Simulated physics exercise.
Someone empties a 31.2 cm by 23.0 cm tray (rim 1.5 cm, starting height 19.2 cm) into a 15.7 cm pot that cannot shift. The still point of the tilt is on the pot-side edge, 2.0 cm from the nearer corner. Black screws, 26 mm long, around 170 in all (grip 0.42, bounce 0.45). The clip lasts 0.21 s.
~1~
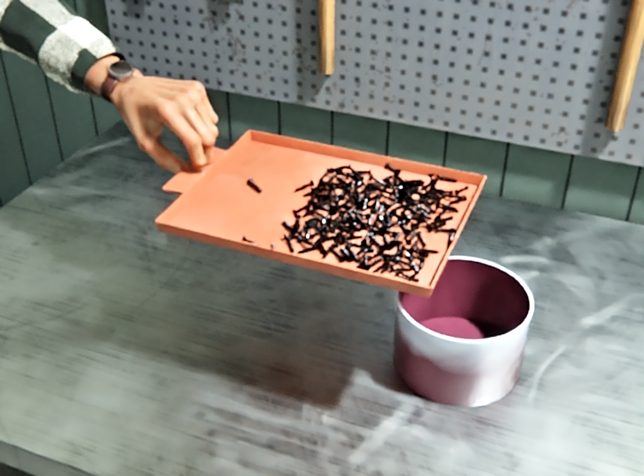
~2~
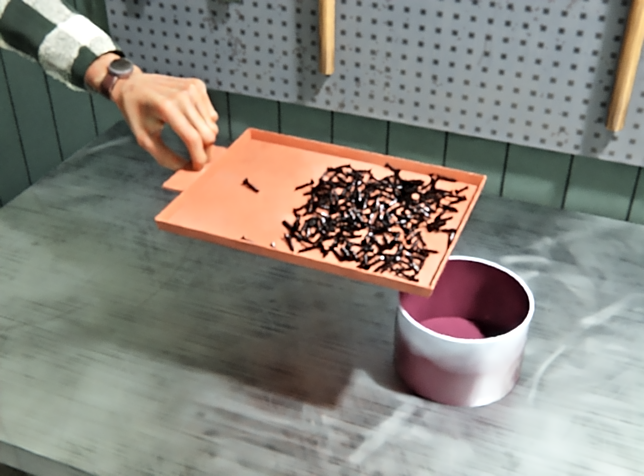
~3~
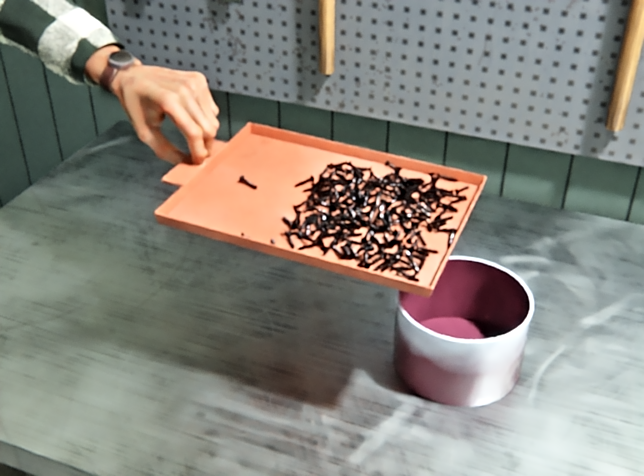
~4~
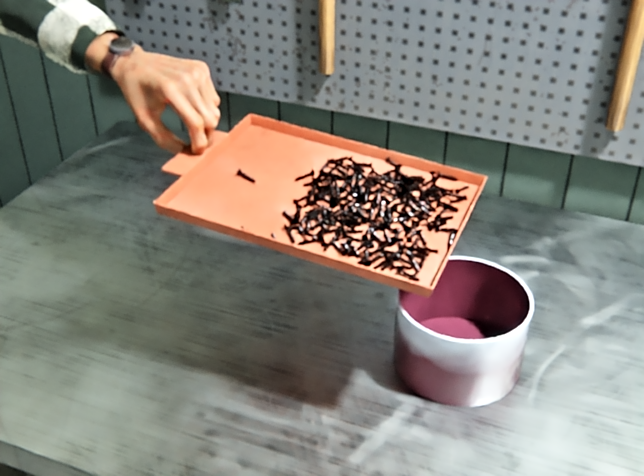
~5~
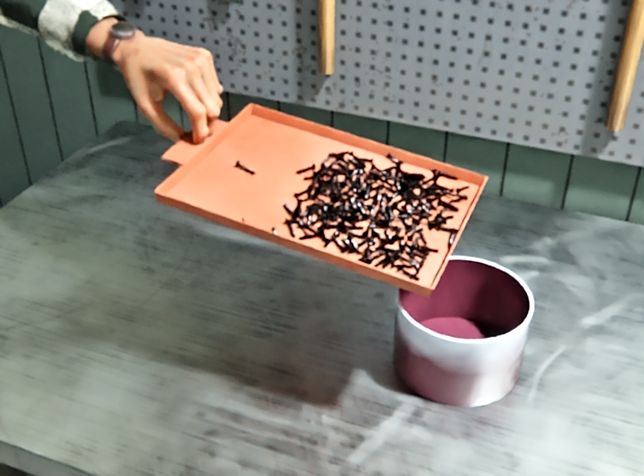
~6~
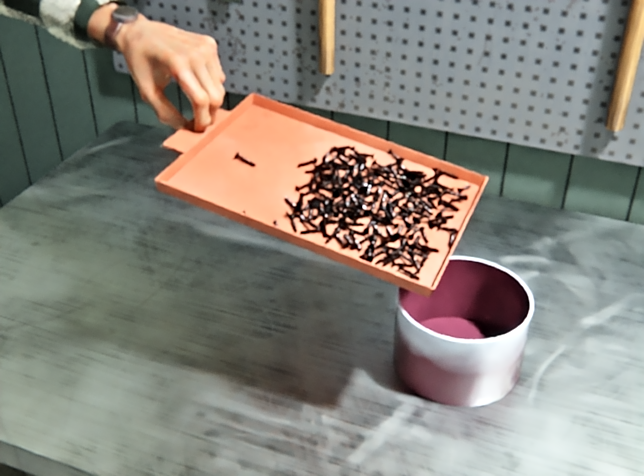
At a dark workbench beneath a grey pegboard, a hand lifted the handle end of an orange tray of small black screws, gradually tilting it toward a pot on the right while the screws barely shifted.
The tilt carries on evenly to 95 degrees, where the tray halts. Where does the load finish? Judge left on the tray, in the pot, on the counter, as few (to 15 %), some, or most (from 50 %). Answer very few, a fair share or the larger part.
Tray very few, pot the larger part, counter a fair share.
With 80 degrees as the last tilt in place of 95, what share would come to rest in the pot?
Then about 60 per cent.
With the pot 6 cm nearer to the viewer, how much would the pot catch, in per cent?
In that case some 55 per cent.
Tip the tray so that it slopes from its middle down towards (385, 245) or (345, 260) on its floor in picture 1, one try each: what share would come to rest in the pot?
About 5 and 0 per cent.
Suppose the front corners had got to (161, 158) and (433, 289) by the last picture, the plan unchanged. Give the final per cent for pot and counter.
Pot 30, counter 70.
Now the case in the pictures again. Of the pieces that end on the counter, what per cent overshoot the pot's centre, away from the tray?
Some 90 per cent.
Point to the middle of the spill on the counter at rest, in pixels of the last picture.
Around (485, 425).
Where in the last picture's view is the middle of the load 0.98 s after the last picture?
At about (473, 234).
Then, 0.58 s after the last picture, tilt 50 degrees; the tray holds 100 %, the pot 0 %.
Then, 0.98 s after the last picture, tilt 77 degrees; the tray holds 65 %, the pot 20 %.
Then, 1.45 s after the last picture, tilt 95 degrees; the tray holds 0 %, the pot 65 %.
In the end, tray 0 %, pot 65 %, counter 35 %.
